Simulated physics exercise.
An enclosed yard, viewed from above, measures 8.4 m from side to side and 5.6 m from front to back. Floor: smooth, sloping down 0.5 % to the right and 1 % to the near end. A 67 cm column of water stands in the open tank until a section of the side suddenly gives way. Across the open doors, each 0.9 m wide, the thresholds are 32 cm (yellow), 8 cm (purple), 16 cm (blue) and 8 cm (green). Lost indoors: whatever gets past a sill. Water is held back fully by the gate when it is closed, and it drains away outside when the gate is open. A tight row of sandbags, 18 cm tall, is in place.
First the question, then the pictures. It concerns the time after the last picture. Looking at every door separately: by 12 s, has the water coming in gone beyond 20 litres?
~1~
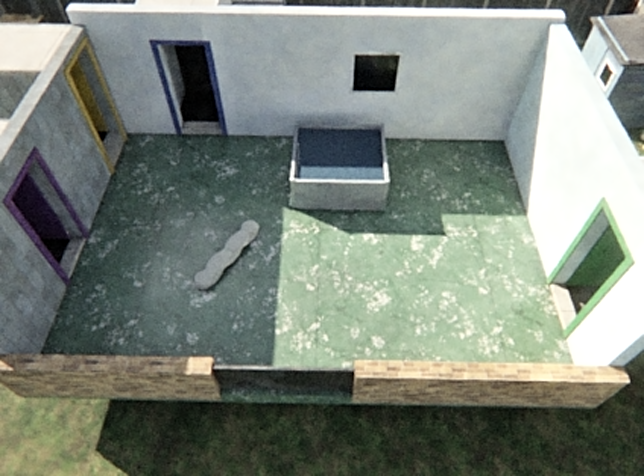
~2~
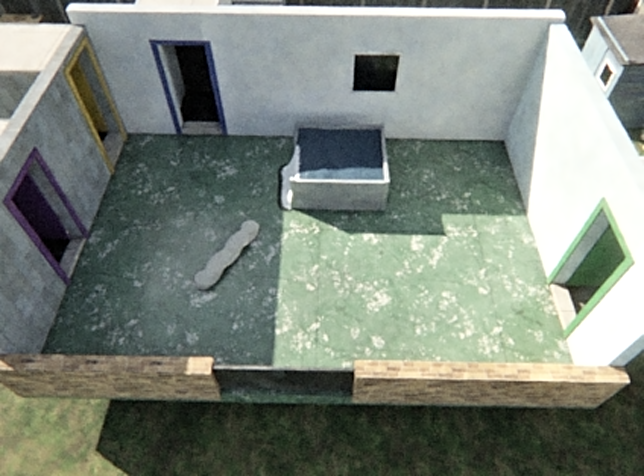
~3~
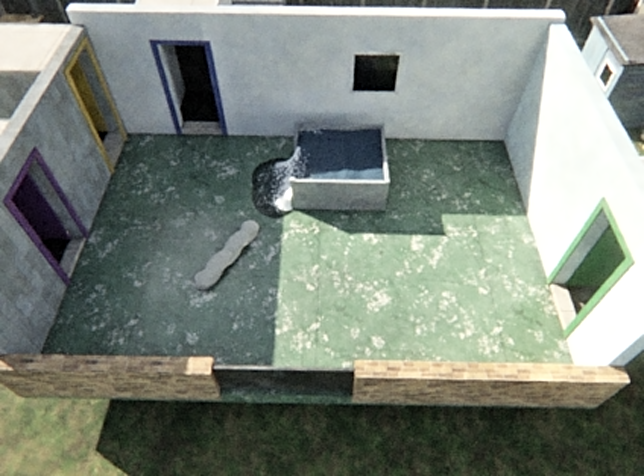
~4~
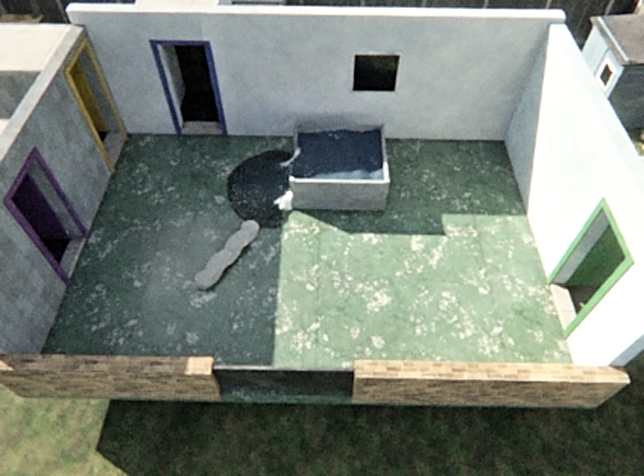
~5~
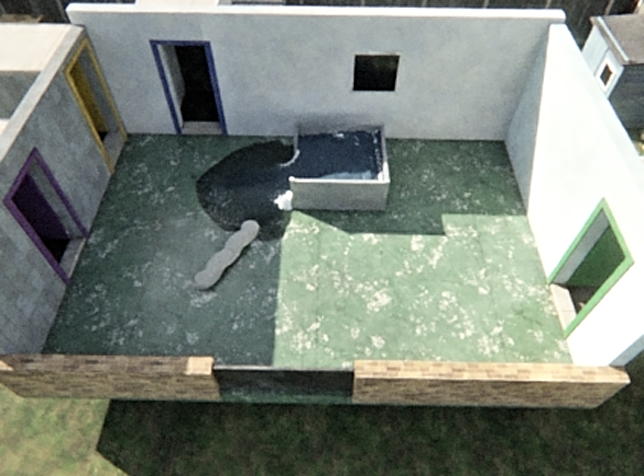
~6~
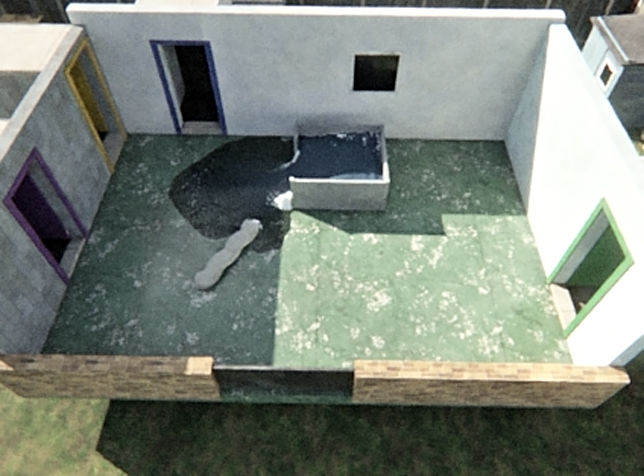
Yellow door: Limit unbroken, purple door: Limit broken, blue door: Limit unbroken, green door: Limit unbroken.
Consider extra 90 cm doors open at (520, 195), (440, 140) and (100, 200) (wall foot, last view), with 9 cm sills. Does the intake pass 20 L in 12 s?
Result in order - not enough, not enough, more than that.
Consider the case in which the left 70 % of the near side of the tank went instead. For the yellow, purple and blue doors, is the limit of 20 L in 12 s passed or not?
Here's how it goes: Yellow falls short, purple falls short, blue falls short.
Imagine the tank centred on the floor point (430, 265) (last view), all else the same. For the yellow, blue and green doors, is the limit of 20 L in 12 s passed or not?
Against the limit, the yellow door stays within it, the blue door stays within it and the green door stays within it.
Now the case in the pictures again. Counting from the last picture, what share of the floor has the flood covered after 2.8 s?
Wet share: About 35 %.
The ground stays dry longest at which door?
The final one is the green door.
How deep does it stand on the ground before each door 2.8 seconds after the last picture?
Door by door, in cm: Yellow reads 16, purple reads 13, blue reads 10, green reads 0.
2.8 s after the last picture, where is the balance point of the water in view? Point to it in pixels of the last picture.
About (209, 204).
Then, 0.7 s after the last picture water covers 25 % of the floor and is deepest (31 cm) near (285, 189); yellow door 8 cm at the sill, 0 L in, purple door not reached, blue door 9 cm at the sill, 0 L in, green door not reached.
Then, 1.5 s after the last picture water covers 35 % of the floor and is deepest (32 cm) near (124, 144); yellow door 25 cm at the sill, 0 L in, purple door 19 cm at the sill, 15 L in, blue door 10 cm at the sill, 0 L in, green door not reached.
Then, 2.8 s after the last picture water covers 35 % of the floor and is deepest (25 cm) near (33, 374); yellow door 16 cm at the sill, 0 L in, purple door 13 cm at the sill, 59 L in, blue door 10 cm at the sill, 0 L in, green door not reached.
Then, 6.3 s after the last picture water covers 60 % of the floor and is deepest (14 cm) near (33, 374); yellow door 6 cm at the sill, 0 L in, purple door 6 cm at the sill, 71 L in, blue door 6 cm at the sill, 0 L in, green door not reached.
Then, 11.3 s after the last picture water covers 85 % of the floor and is deepest (10 cm) near (563, 385); yellow door 2 cm at the sill, 0 L in, purple door 6 cm at the sill, 71 L in, blue door 2 cm at the sill, 0 L in, green door 8 cm at the sill, 2 L in.
